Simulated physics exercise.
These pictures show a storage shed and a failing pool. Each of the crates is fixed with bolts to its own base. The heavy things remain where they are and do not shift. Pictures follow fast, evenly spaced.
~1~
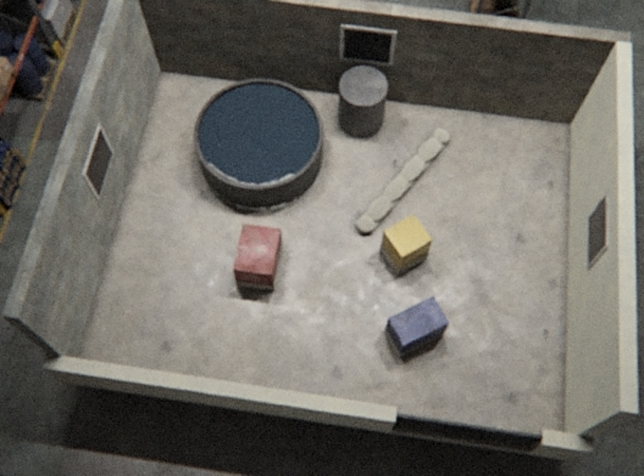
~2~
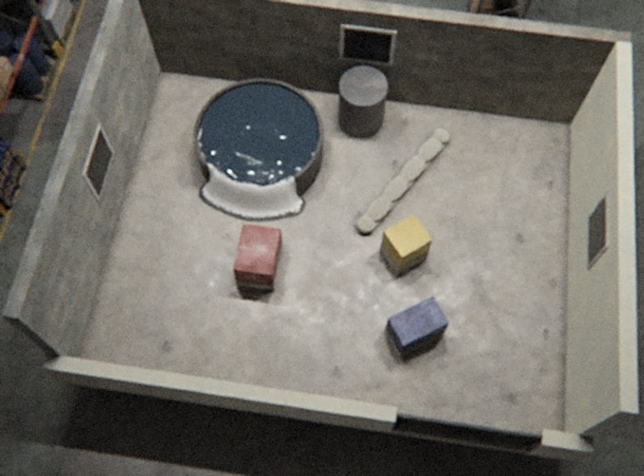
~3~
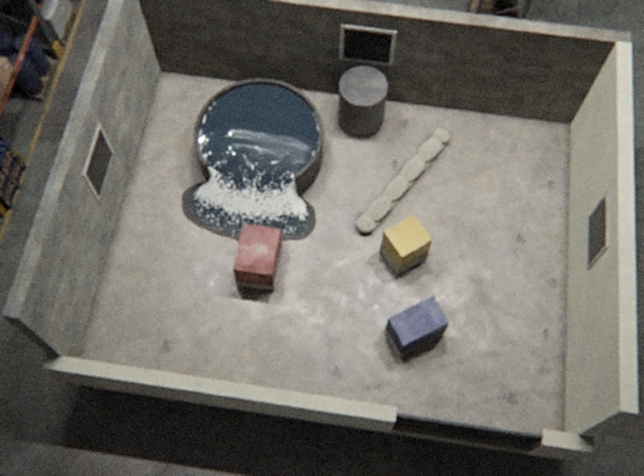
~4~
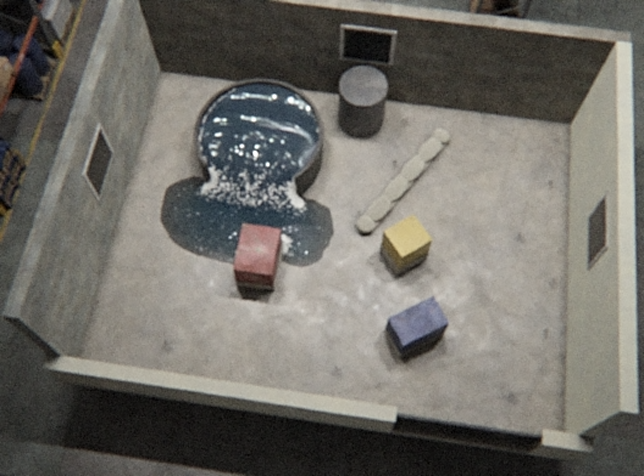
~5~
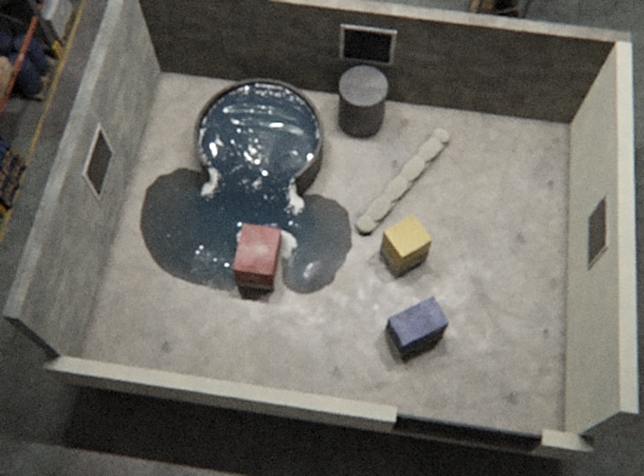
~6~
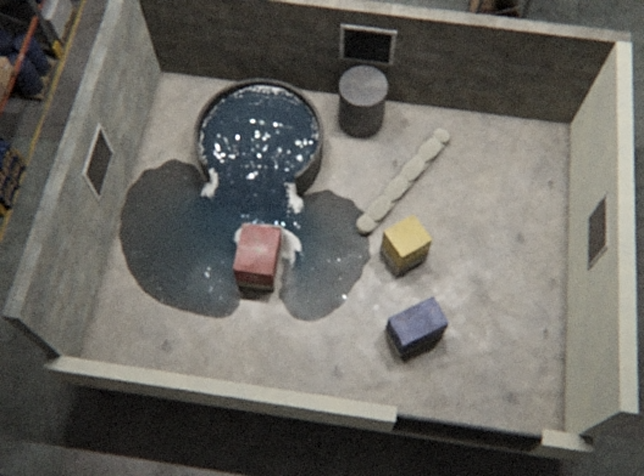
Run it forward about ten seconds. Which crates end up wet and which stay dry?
In the end the red crate gets touched by the water; the yellow crate never gets touched by the water; the blue crate gets touched by the water.
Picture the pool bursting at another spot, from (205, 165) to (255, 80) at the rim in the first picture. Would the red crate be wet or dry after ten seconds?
After ten seconds, the red crate is still clear.
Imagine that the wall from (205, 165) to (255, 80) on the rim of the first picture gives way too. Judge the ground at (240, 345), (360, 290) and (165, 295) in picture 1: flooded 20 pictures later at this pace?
Okay, the first is waterlogged, the next is left untouched, and the last is waterlogged.
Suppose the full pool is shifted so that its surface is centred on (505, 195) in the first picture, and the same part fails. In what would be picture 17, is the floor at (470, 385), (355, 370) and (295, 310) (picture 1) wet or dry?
As listed: Flooded, covered, awash.
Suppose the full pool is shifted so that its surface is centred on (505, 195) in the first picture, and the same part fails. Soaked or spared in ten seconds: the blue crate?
Result - blue crate gets flooded.
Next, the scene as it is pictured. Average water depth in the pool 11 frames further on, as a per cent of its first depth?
I'd say some 36 %.
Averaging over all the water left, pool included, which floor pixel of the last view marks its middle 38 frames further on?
(307, 266).
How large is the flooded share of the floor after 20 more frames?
My estimate is near 65 per cent.
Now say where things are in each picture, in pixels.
In the first frame, still water in the round tank at (259, 134).
In the second frame, water pours out at (250, 200) and has run to (204, 189).
In the third frame, the front is at (187, 206), out from the gap at (250, 200).
In the fourth frame, the front is at (317, 255), out from the gap at (250, 201).
In the fifth frame, water pours out at (250, 201) and has run to (319, 286).
In the sixth frame, water pours out at (250, 201) and has run to (318, 315).
A moment on, water covers 35 % of the floor; the red crate water round its plinth, the yellow crate water round its plinth, the blue crate water round its plinth.
Next, water covers 45 % of the floor; the red crate water round its plinth, the yellow crate water round its plinth, the blue crate water round its plinth.
Then, water covers 65 % of the floor; the red crate water round its plinth, the yellow crate water round its plinth, the blue crate water round its plinth.
Later, water covers 90 % of the floor; the red crate water round its plinth, the yellow crate water round its plinth, the blue crate water round its plinth.
In the end, water covers 100 % of the floor; the red crate was topped, the yellow crate stayed above the water, the blue crate was topped.
